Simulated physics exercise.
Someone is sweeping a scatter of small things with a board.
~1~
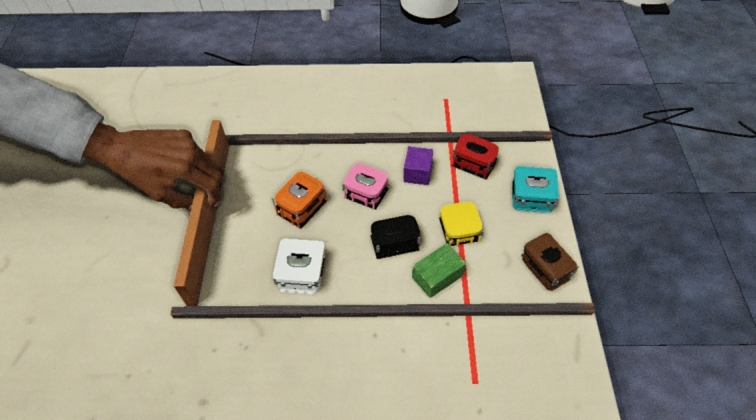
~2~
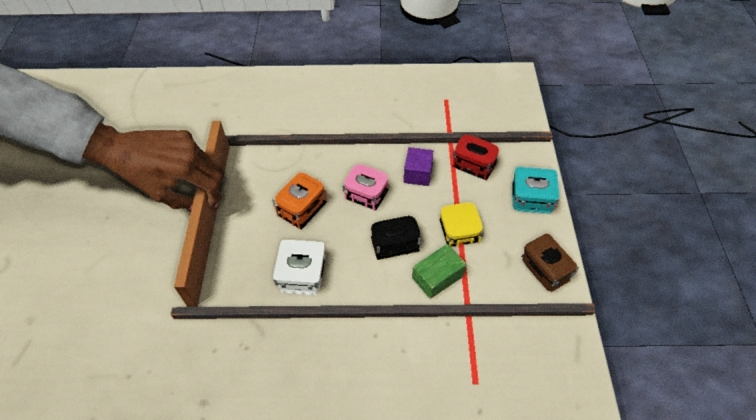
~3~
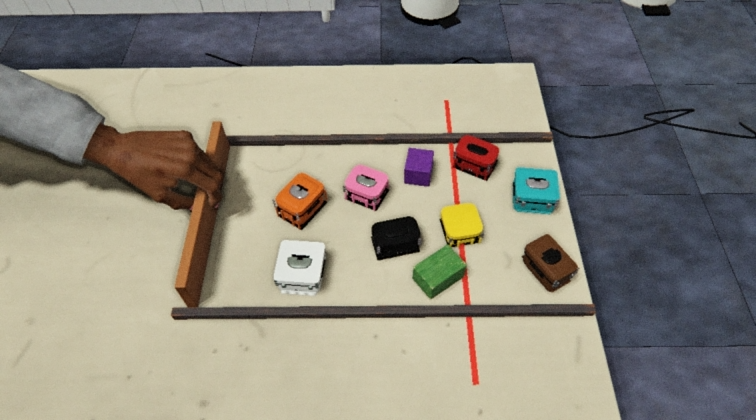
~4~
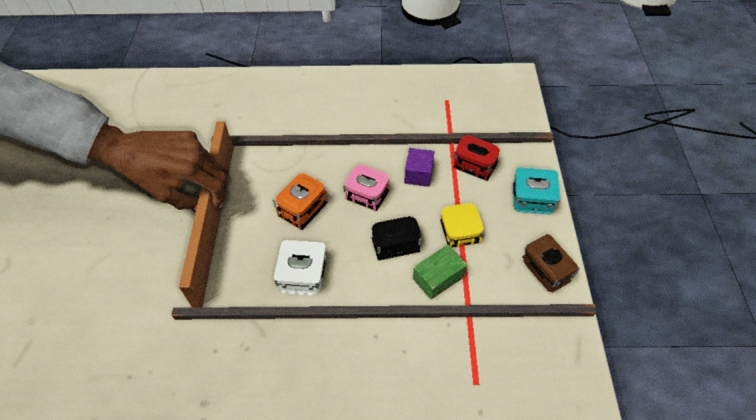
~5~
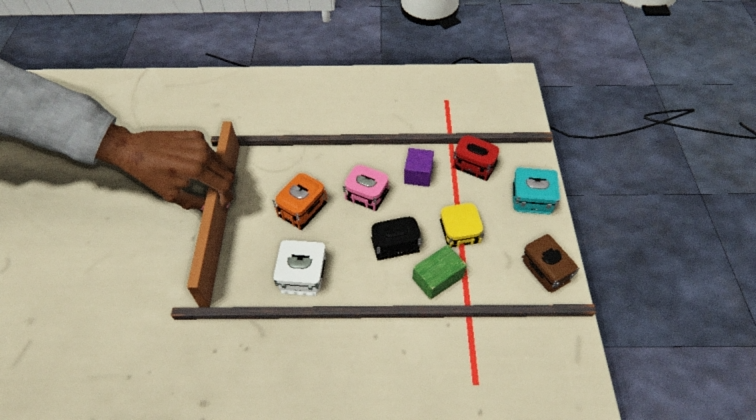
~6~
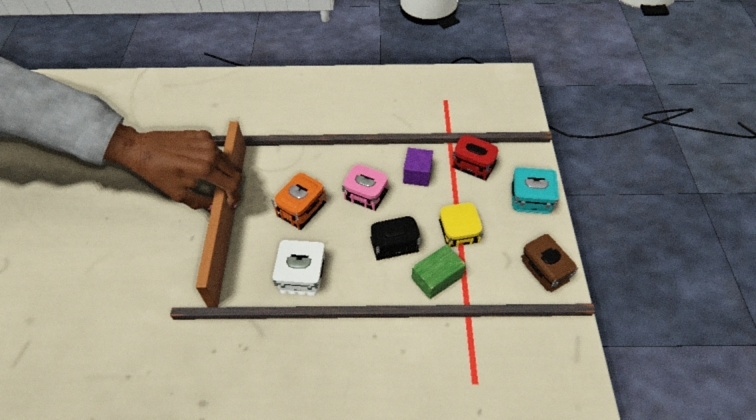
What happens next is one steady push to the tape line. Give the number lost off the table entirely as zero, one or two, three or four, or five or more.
Fails to push any off.
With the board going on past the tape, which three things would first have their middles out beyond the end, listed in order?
Those would be the turquoise case, the brown case and the yellow case, in that order.
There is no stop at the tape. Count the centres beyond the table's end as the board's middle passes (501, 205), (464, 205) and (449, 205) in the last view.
It comes out as 3, then 0, then 0.
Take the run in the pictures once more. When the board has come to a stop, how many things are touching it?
So the total is 3.
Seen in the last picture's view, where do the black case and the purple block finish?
Final centres, first then second: (501, 226), (466, 163).
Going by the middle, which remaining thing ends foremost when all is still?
Turquoise case ends nearest.
Early on, none off yet; turquoise case at rest near (534, 191); brown case at rest near (547, 263); red case at rest near (475, 157).
Finally, the number that fall off is zero.
